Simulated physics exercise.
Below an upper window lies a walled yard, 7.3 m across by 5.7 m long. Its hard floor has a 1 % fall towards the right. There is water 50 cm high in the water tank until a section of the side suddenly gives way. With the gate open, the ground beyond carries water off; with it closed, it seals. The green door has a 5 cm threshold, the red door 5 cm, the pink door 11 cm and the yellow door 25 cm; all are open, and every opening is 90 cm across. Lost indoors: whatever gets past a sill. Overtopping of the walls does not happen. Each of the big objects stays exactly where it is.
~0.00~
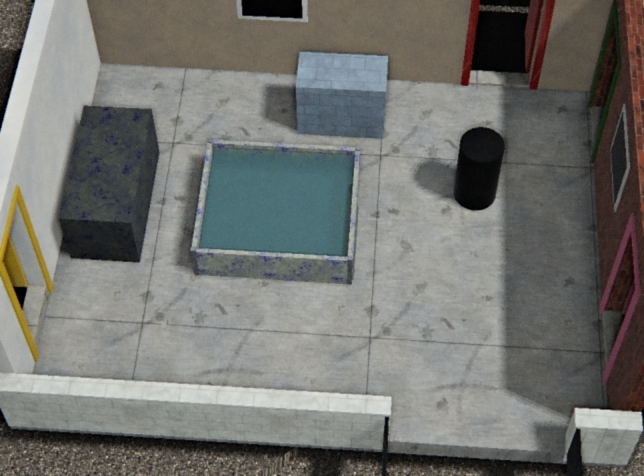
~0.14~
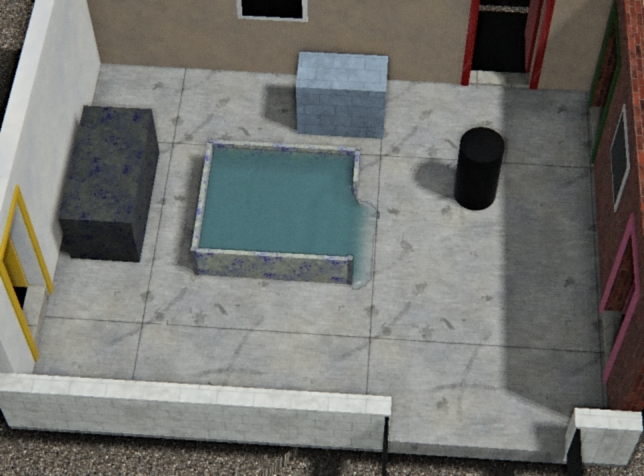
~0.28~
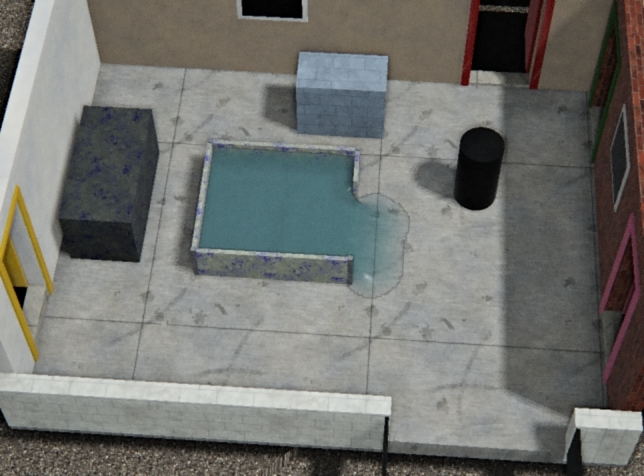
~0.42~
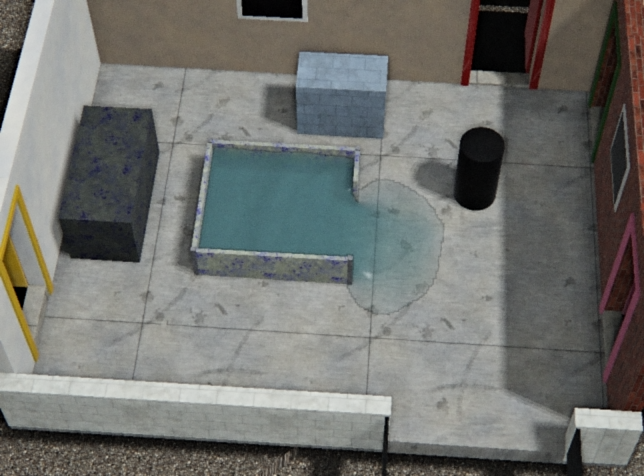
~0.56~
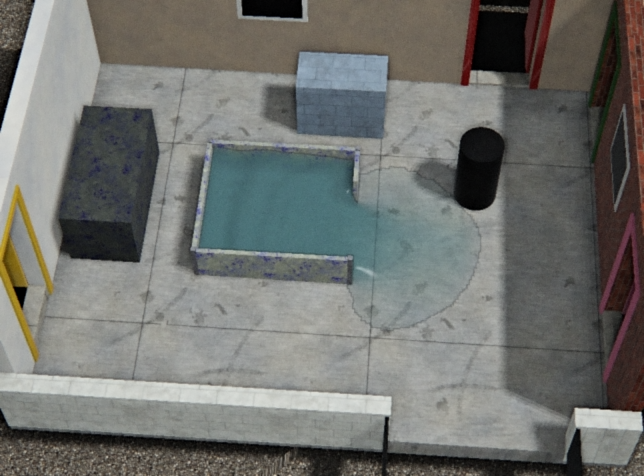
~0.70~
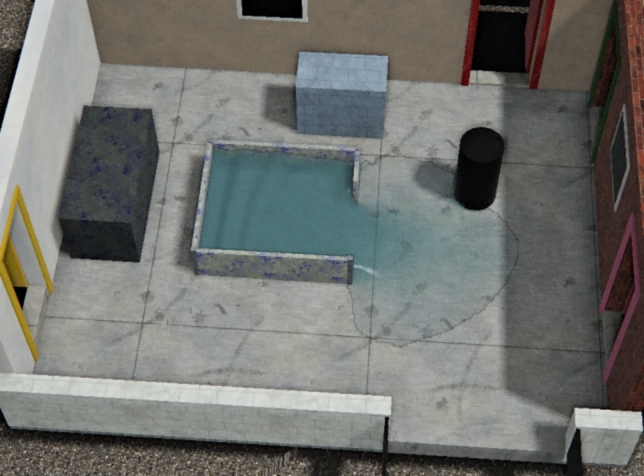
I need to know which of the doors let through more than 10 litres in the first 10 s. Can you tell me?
Sure: The green door does; the red door does; the pink door does; the yellow door does not.
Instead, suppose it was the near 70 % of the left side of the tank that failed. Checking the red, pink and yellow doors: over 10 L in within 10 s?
Outcomes - red: Not exceeded, pink: Not exceeded, yellow: Not exceeded.
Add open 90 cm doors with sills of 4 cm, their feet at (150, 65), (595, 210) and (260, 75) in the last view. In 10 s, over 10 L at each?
In that order: Short of it, beyond it, short of it.
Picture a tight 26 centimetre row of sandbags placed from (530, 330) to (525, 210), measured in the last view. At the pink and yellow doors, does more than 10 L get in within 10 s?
Against that limit: Pink below, yellow not over.
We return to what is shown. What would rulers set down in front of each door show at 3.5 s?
Depths in centimetres - green: 5, red: 7, pink: 16, yellow: 0.
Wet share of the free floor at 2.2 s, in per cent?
Covered: Roughly 35 %.
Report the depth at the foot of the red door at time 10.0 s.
I'd put it near 5.5 cm.
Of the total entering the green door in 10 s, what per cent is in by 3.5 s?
I'd put it at about 0 per cent by that point.
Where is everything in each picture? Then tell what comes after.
The water tank at (278, 202) is whole and still, 50 cm deep, in the first frame.
Water pours out at (350, 236) and has run 0.6 m, to (358, 282); typically 9 cm deep outside, 50 cm at the water tank's back, in the second frame.
Water pours out at (350, 237) and has run 0.8 m, to (389, 284); typically 9 cm deep outside, 50 cm at the water tank's back, in the third frame.
Water pours out at (350, 237) and has run 1.2 m, to (436, 225); typically 7 cm deep outside, 50 cm at the water tank's back, in the fourth frame.
The front is at (470, 230), 1.7 m from the gap at (350, 237); 2.8 m2 of floor is under water; 48 cm left at the back of the water tank, in the fifth frame.
Water pours out at (350, 237) and has run 2.2 m, to (510, 240); typically 5 cm deep outside, 43 cm at the water tank's back, in the sixth frame.
After 1.4 s water covers 25 % of the floor and is deepest (26 cm) near (365, 253); green door not reached, red door not reached, pink door not reached, yellow door not reached.
After 2.2 s water covers 35 % of the floor and is deepest (26 cm) near (589, 245); green door 2 cm at the sill, 0 L in, red door 1 cm at the sill, 0 L in, pink door 19 cm at the sill, 10 L in, yellow door not reached.
After 3.5 s water covers 40 % of the floor and is deepest (24 cm) near (599, 437); green door 5 cm at the sill, 0 L in, red door 7 cm at the sill, 0 L in, pink door 16 cm at the sill, 41 L in, yellow door not reached.
After 6.0 s water covers 50 % of the floor and is deepest (13 cm) near (589, 256); green door 7 cm at the sill, 10 L in, red door 7 cm at the sill, 18 L in, pink door 11 cm at the sill, 54 L in, yellow door not reached.
After 10.0 s water covers 65 % of the floor and is deepest (9 cm) near (582, 112); green door 8 cm at the sill, 33 L in, red door 5 cm at the sill, 25 L in, pink door 8 cm at the sill, 54 L in, yellow door not reached.
